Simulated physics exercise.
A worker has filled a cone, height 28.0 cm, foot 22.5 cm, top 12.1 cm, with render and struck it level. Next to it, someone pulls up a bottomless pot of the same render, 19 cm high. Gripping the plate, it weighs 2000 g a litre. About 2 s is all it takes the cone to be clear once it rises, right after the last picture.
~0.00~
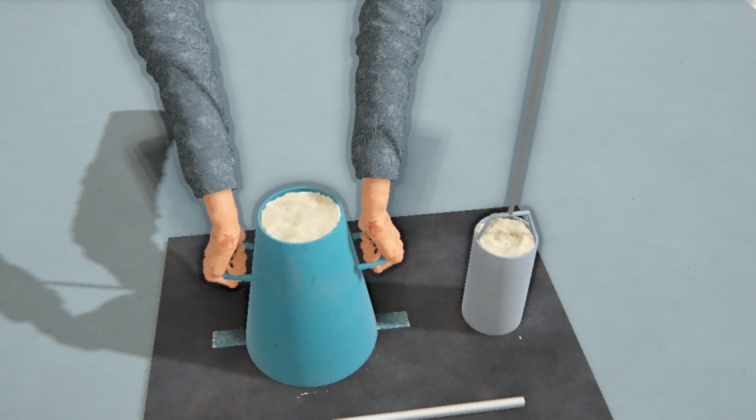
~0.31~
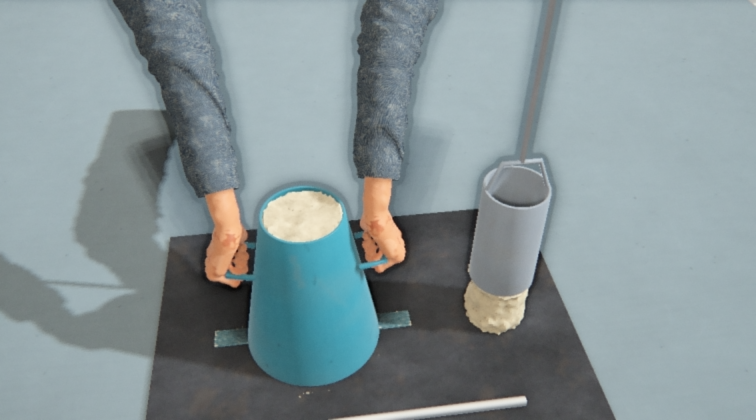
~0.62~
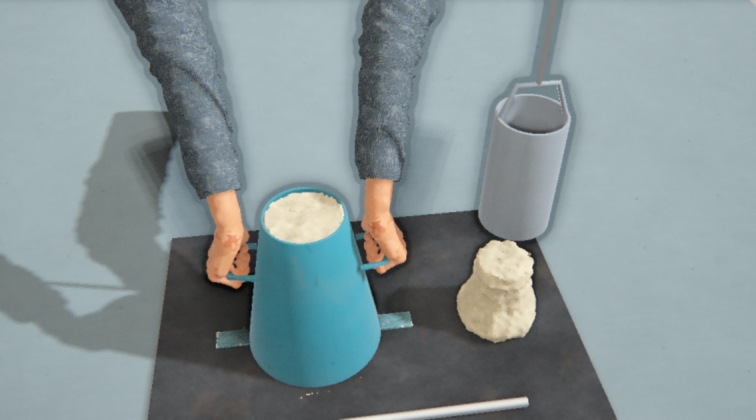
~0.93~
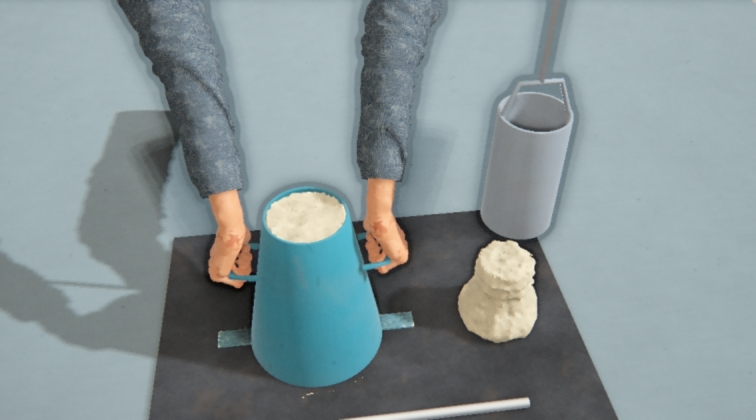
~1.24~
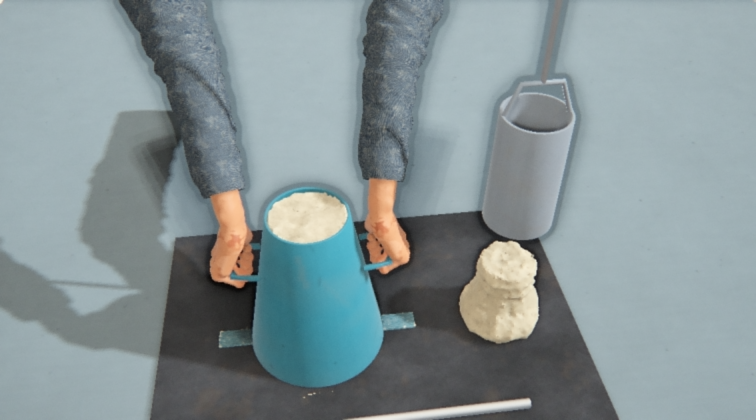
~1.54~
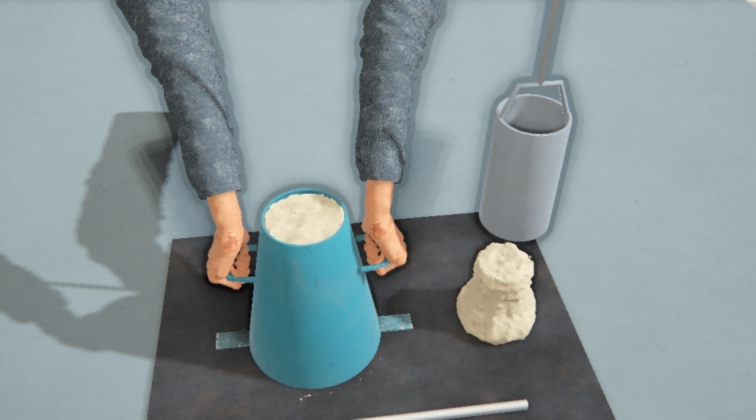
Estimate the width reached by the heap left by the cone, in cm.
Best guess: Close to 27 cm.
By 2.0 s, the cone is up 5.6 cm; the render has come down 3.5 cm to 24 cm and is 24 cm wide.
By 2.5 s, the cone is up 17 cm; the render has come down 6.0 cm to 22 cm and is 26 cm wide.
By 3.0 s, the cone is up 27 cm; the render has come down 6.1 cm to 22 cm and is 26 cm wide.
By 3.6 s, the cone is clear; the render has come down 6.2 cm to 22 cm and is 26 cm wide.
By 4.2 s, at rest, the cone is clear; the render has come down 6.2 cm to 22 cm and is 27 cm wide.
